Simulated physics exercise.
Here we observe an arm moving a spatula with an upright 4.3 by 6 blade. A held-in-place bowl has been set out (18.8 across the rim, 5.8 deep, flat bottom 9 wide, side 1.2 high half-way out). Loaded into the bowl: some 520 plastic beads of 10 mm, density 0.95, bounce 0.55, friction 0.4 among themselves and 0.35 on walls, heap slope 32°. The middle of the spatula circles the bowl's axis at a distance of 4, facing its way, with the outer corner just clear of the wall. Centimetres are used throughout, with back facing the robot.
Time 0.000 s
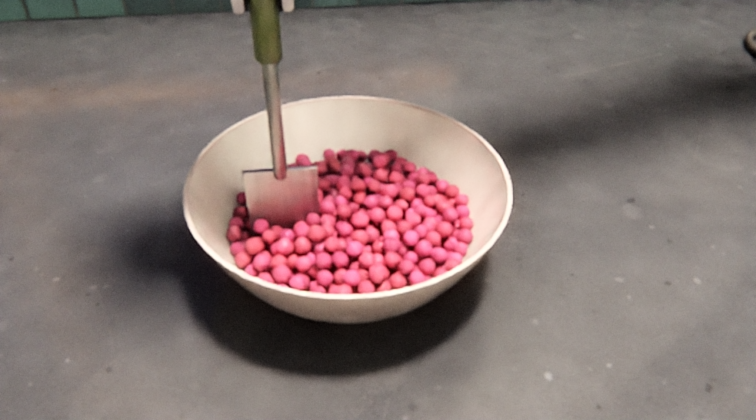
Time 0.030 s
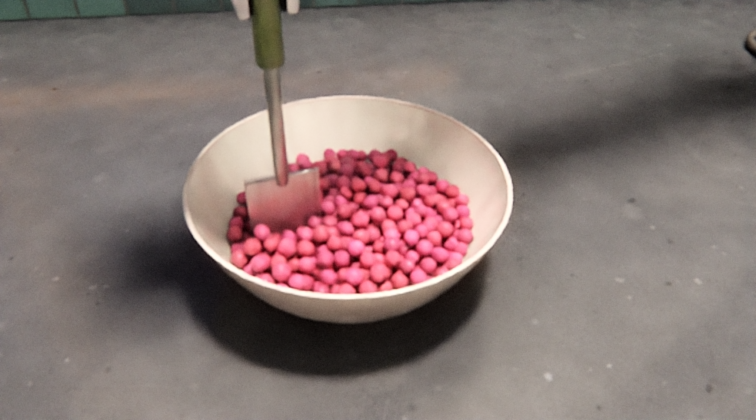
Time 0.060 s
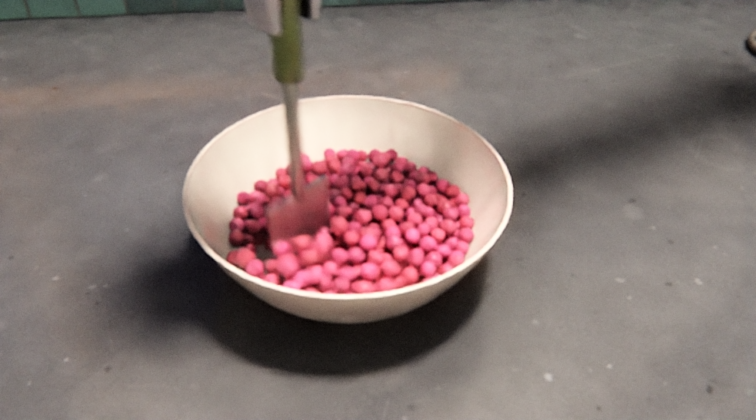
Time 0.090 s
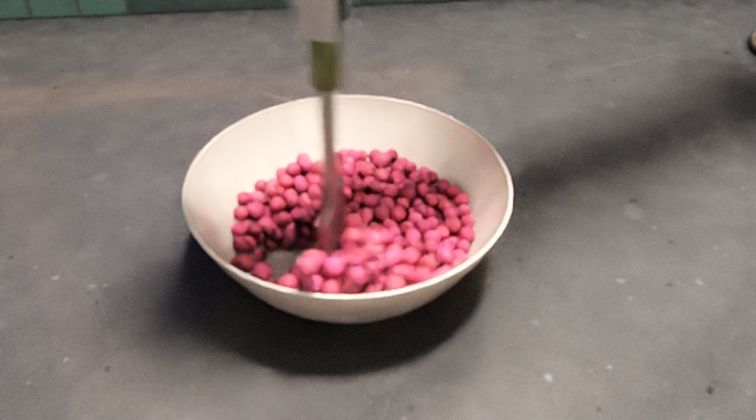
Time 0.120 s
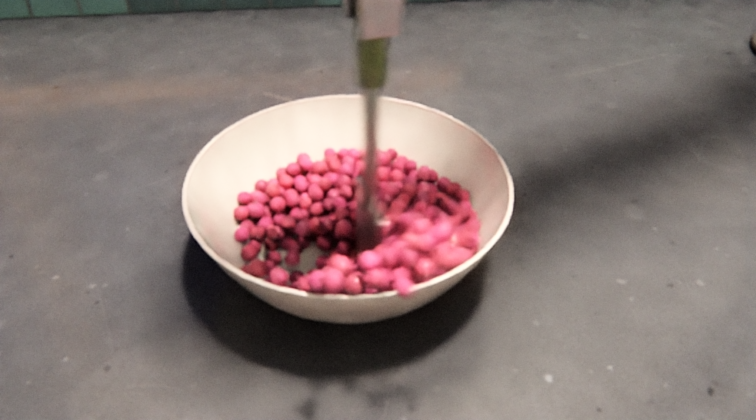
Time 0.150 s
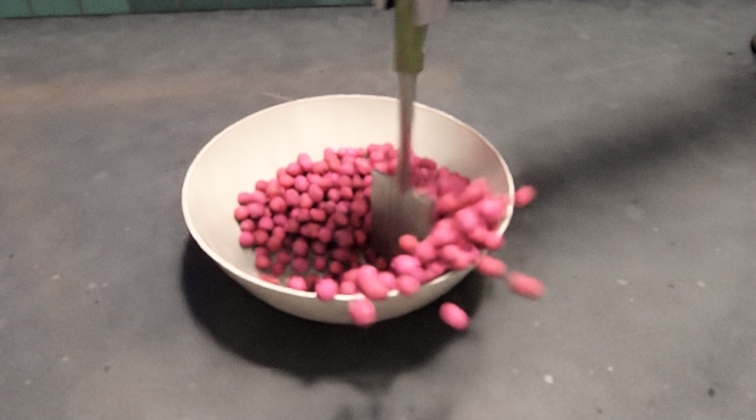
A spatula sweeps rightward through pink beads in a bowl, flinging some over the rim.
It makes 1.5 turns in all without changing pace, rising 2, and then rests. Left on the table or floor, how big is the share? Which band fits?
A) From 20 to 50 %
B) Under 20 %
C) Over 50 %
(A) From 20 to 50 %.
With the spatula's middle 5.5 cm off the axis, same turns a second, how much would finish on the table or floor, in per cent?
That would make it around 15 percent.
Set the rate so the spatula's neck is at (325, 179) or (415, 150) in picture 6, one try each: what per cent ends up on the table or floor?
Near 5 per cent for the first, near 35 per cent for the second.
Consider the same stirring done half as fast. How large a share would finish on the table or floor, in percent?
Estimated share: About 5 per cent.
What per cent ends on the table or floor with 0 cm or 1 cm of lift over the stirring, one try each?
Trial one: Roughly 45 %; trial two: Roughly 35 %.
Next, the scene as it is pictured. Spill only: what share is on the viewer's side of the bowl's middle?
Around 40 %.
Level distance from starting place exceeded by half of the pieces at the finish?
I'd estimate close to 7 cm.
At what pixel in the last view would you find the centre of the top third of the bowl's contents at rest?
It is centred near (341, 234).
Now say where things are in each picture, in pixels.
The first frame shows the spatula neck at (278, 148), 0° round; upper third of the load around (355, 216), from x 235 to 465, top at y 155; 519 in the bowl.
The second frame shows the spatula neck at (280, 154), 12° round; upper third of the load around (354, 217), from x 235 to 465, top at y 155.
The third frame shows the spatula neck at (296, 170), 40° round; upper third of the load around (352, 235), from x 235 to 465, top at y 155.
The fourth frame shows the spatula neck at (330, 179), 71° round; upper third of the load around (372, 250), from x 240 to 470, top at y 155.
The fifth frame shows the spatula neck at (371, 176), 101° round; upper third of the load around (404, 242), from x 240 to 475, top at y 155; 514 in the bowl, 5 in flight or on the tool.
The sixth frame shows the spatula neck at (404, 162), 131° round; upper third of the load around (435, 219), from x 240 to 525, top at y 150; 506 in the bowl, 13 in flight or on the tool.
After 0.30 s, 287° round, highest piece 12 above the table; 433 in the bowl, 38 on the table or floor, 48 in flight or on the tool.
After 0.46 s, 82° round, highest piece 9 above the table; 383 in the bowl, 112 on the table or floor, 24 in flight or on the tool.
After 0.74 s, 180° round, highest piece 5 above the table; 374 in the bowl, 145 on the table or floor.
After 1.44 s, 180° round, highest piece 5 above the table; 374 in the bowl, 145 on the table or floor.
In the end, 374 in the bowl, 145 on the table or floor. That is 28 % on the table or floor.
